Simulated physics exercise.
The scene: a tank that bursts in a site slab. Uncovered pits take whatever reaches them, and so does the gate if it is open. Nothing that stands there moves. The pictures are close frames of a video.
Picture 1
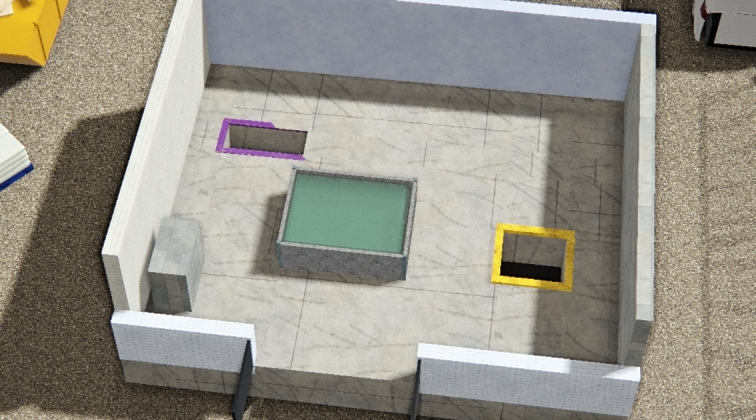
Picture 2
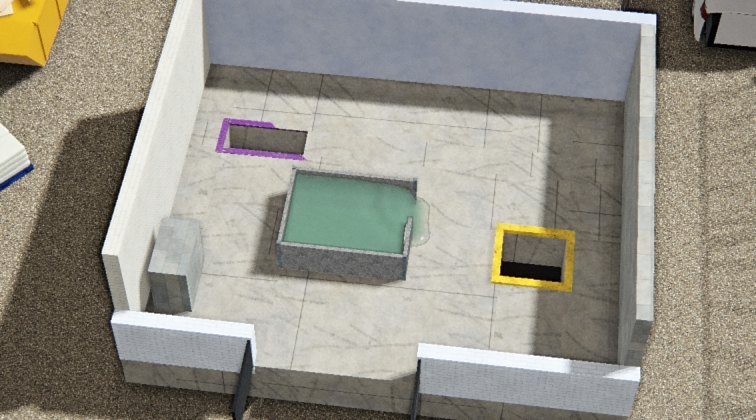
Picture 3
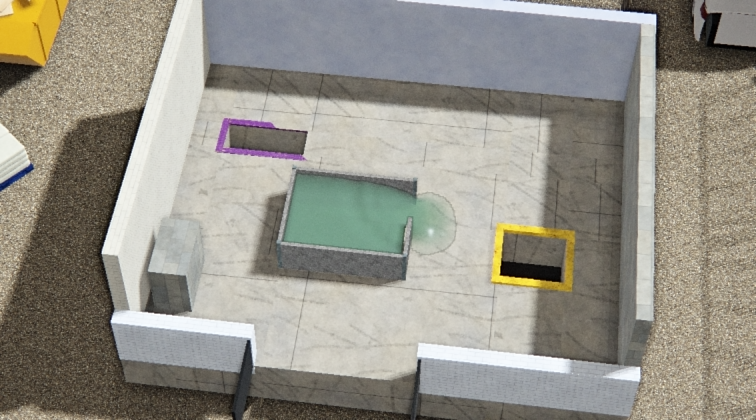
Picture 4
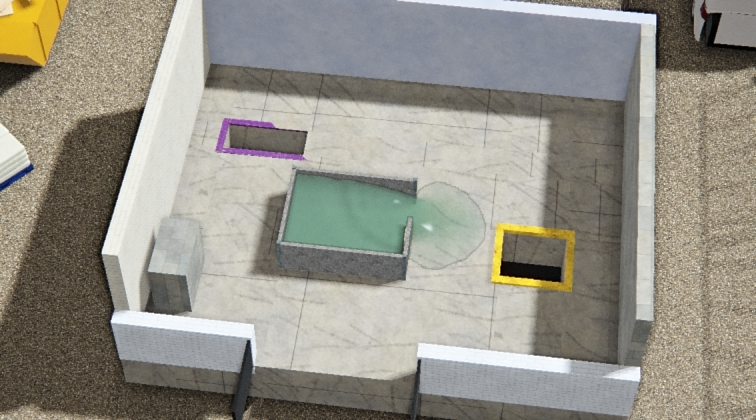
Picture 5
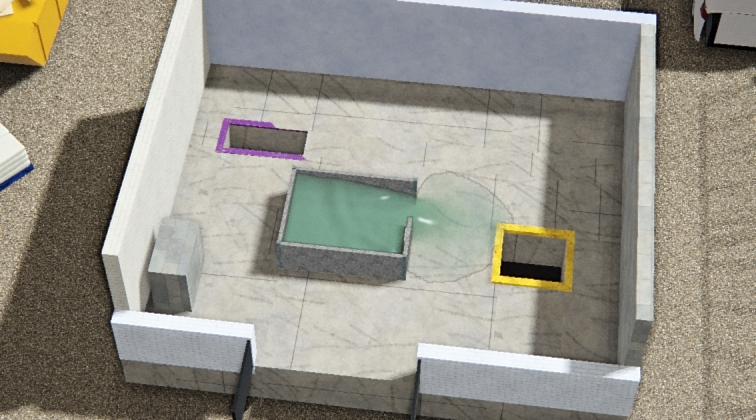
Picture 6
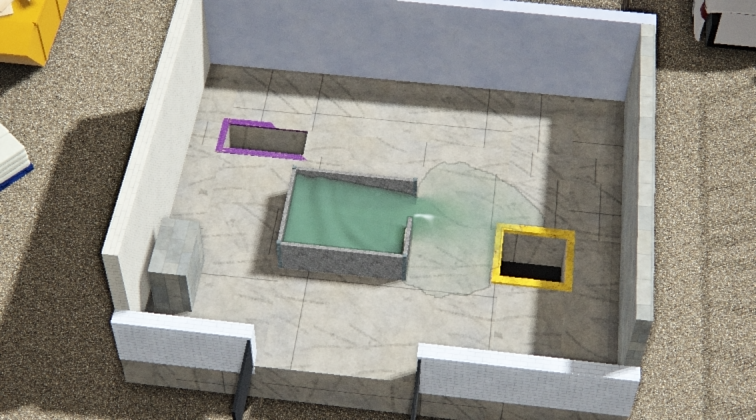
On a walled stone slab, green water pouring through a gap in the tank's right side and spreading across the floor.
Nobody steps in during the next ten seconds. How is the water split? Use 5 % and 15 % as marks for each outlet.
In the end: The gate takes less than 5 %; the purple pit takes less than 5 %; the yellow pit takes more than 15 %.
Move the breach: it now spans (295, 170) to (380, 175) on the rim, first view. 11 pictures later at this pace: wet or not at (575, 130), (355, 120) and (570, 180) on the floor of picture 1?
As listed: Free of water, flooded, not flooded.
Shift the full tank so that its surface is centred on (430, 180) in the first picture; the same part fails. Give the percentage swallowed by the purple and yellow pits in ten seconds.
Roughly, in per cent: Purple 6, yellow 4.
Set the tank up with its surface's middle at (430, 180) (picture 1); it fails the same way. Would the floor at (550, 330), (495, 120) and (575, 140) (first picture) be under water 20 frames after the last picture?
As listed: Covered, covered, awash.
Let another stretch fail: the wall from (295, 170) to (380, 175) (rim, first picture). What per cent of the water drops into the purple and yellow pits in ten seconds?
Parts in a hundred: Purple 35, yellow 0.
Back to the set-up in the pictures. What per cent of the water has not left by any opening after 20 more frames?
Roughly 86 per cent.
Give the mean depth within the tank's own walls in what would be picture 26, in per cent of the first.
Close to 46 %.
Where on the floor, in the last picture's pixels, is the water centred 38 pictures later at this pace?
Roughly at (464, 217).
A moment on, water covers 20 % of the floor; the gate 0 %, the purple pit 0 %, the yellow pit 4 %.
Next, water covers 30 % of the floor; the gate 0 %, the purple pit 0 %, the yellow pit 9 %.
Then, water covers 35 % of the floor; the gate 0 %, the purple pit 0 %, the yellow pit 14 %.
Later, water covers 45 % of the floor; the gate 0 %, the purple pit 0 %, the yellow pit 18 %.
In the end, water covers 75 % of the floor; the gate 3 %, the purple pit 3 %, the yellow pit 19 %.
